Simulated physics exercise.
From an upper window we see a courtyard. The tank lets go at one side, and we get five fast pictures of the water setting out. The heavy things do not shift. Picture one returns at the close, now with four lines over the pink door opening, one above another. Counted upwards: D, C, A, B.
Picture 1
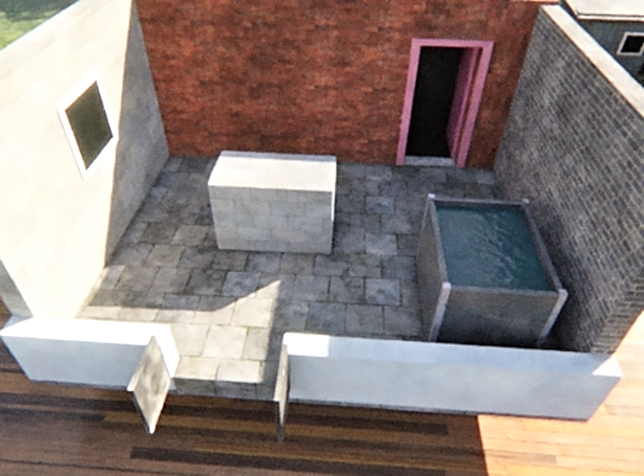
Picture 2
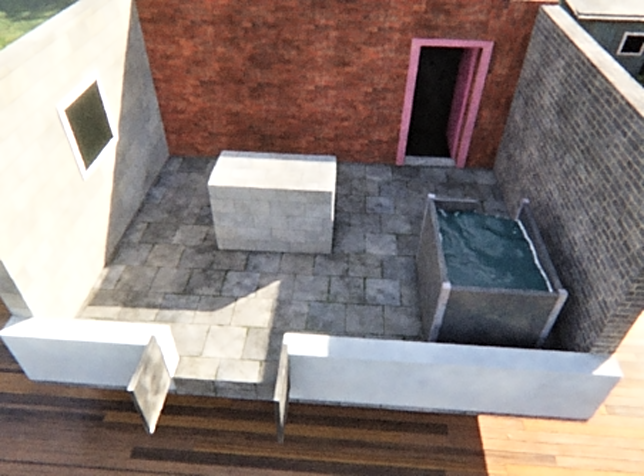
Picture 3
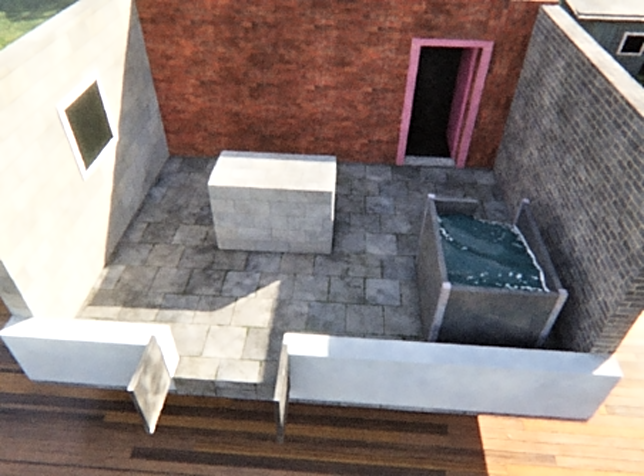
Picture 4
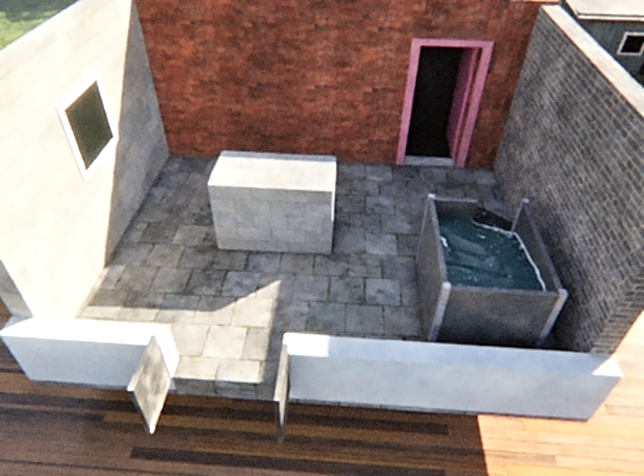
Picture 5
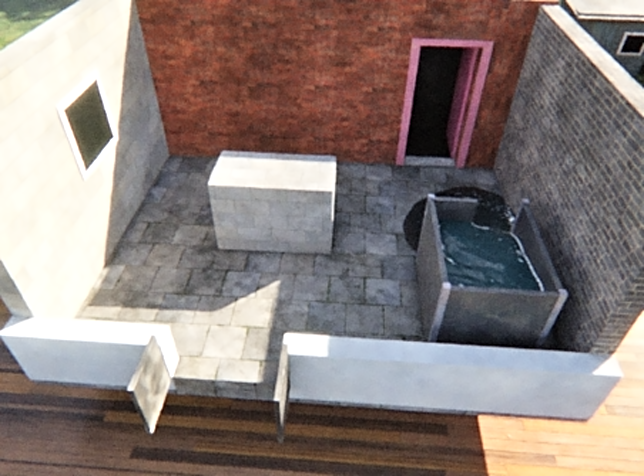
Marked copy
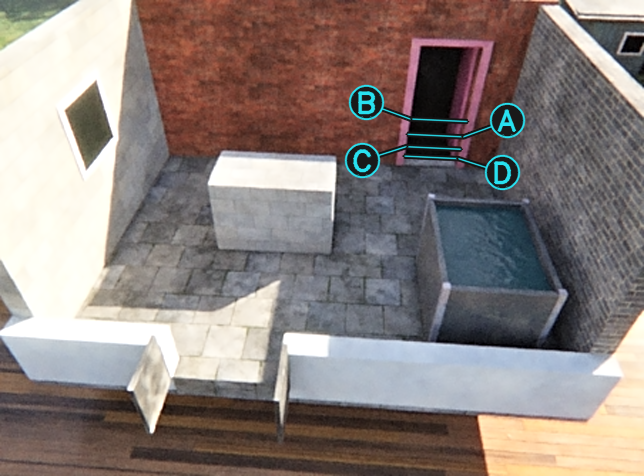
Water churning and dropping lower in a grey tank in a walled courtyard, then a dark wet patch spreading on the paving behind it.
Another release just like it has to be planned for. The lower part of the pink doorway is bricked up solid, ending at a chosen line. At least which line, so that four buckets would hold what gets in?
Mark C.
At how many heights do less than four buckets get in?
Three of them.
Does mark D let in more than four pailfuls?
Yes, that goes wrong.
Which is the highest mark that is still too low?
That is mark D.
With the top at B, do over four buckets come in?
No, that is safe.
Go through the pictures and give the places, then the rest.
In the first frame, water in the tank at rest, its middle at (488, 246); foot of the pink doorway at (429, 165); open gate at (226, 327).
In the second frame, water covers 1 % of the ground, its front hidden from here.
In the third frame, water covers 3 % of the ground, its front hidden from here.
In the fourth frame, water covers 6 % of the ground, its front hidden from here.
In the fifth frame, front seen at (479, 191), 11 % of the ground wet.
On the marked copy, A at (435, 135); B at (438, 120); C at (433, 147); D at (431, 157); from the bottom up D, C, A, B.
Choosing A, nothing gets over.
Choosing B, nothing gets over.
Choosing C, a bucket or two gets in.
Choosing D, some 15 bucketfuls get in.
